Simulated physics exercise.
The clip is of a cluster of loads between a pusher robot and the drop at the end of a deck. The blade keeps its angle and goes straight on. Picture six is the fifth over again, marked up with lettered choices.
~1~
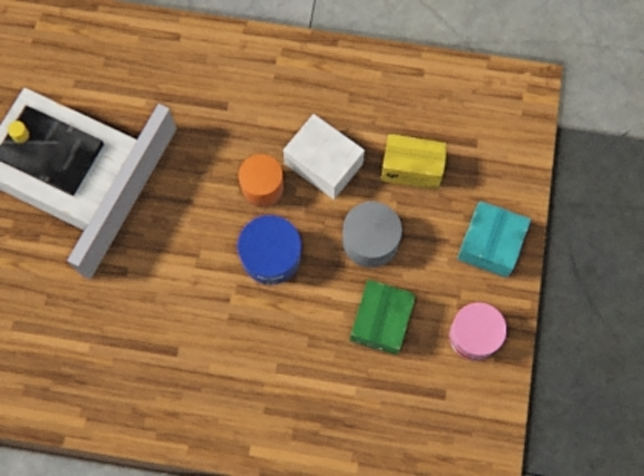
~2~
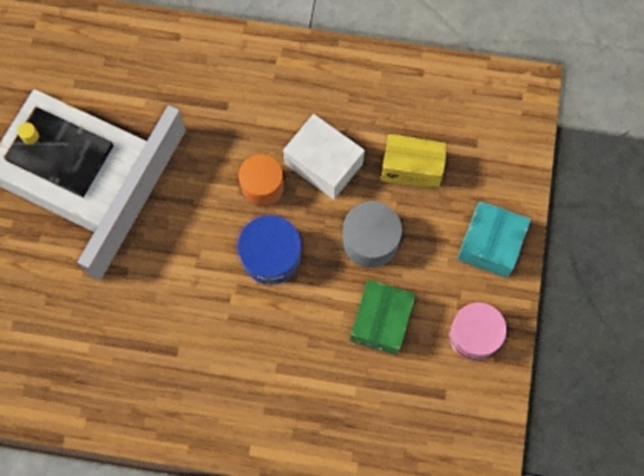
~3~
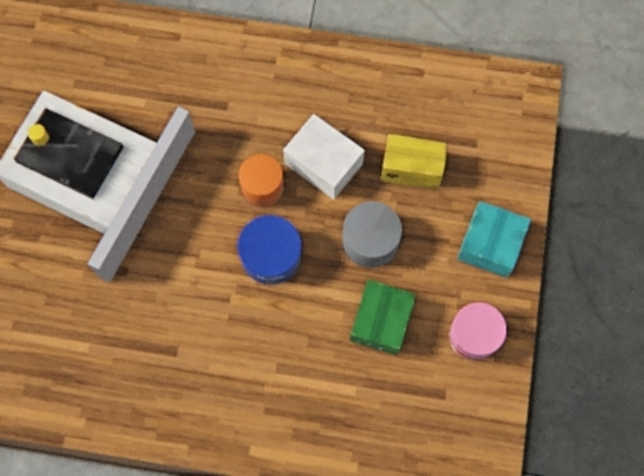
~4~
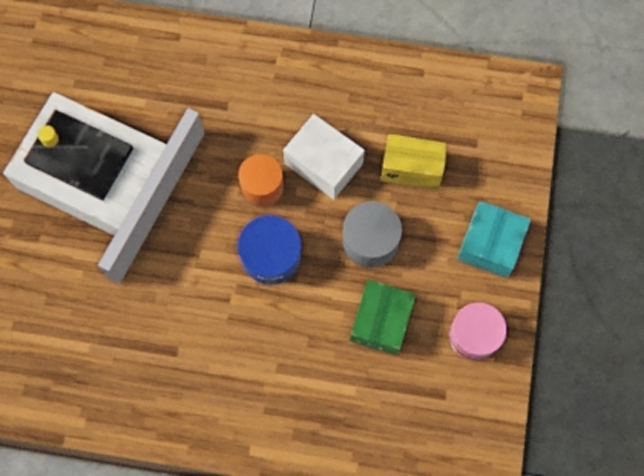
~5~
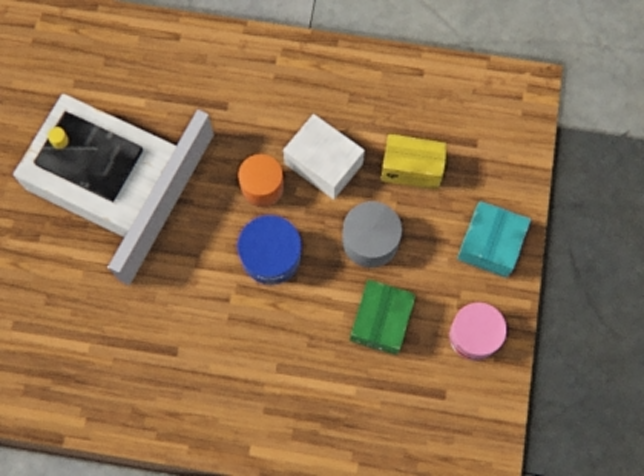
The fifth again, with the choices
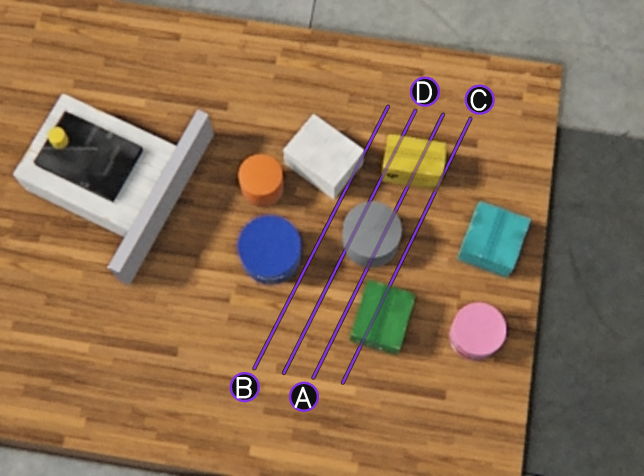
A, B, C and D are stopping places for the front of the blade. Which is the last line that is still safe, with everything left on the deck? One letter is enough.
C.
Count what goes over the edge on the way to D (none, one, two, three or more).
The count is none.
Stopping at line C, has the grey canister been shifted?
Yes.
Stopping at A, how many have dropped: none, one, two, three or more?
The count is none.
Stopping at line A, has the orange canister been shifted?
By then, yes.
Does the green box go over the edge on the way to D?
By then, no.
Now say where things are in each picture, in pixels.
Robot (55, 152); grey canister (371, 235); blue pail (270, 251), in the first frame.
Robot (65, 154); green box (383, 318), in the second frame.
Robot (75, 155); orange canister (262, 181), in the third frame.
Robot (84, 157); white crate (324, 157), in the fourth frame.
Robot (95, 158); grey canister (371, 235); blue pail (270, 251); green box (383, 318), in the fifth frame.
On the marked copy, A at (381, 241); B at (324, 232); C at (409, 245); D at (352, 237).
Taking C. A third of the way, robot (183, 172); orange canister (294, 193); turquoise parcel (494, 240).
Two thirds of the way, robot (272, 185); yellow box (474, 177); grey canister (405, 254).
When it is over, robot (341, 196); yellow box (540, 190); turquoise parcel (519, 240); nothing has fallen.
As for the rest, A is safe but short; B is safe but short; D is safe but short.
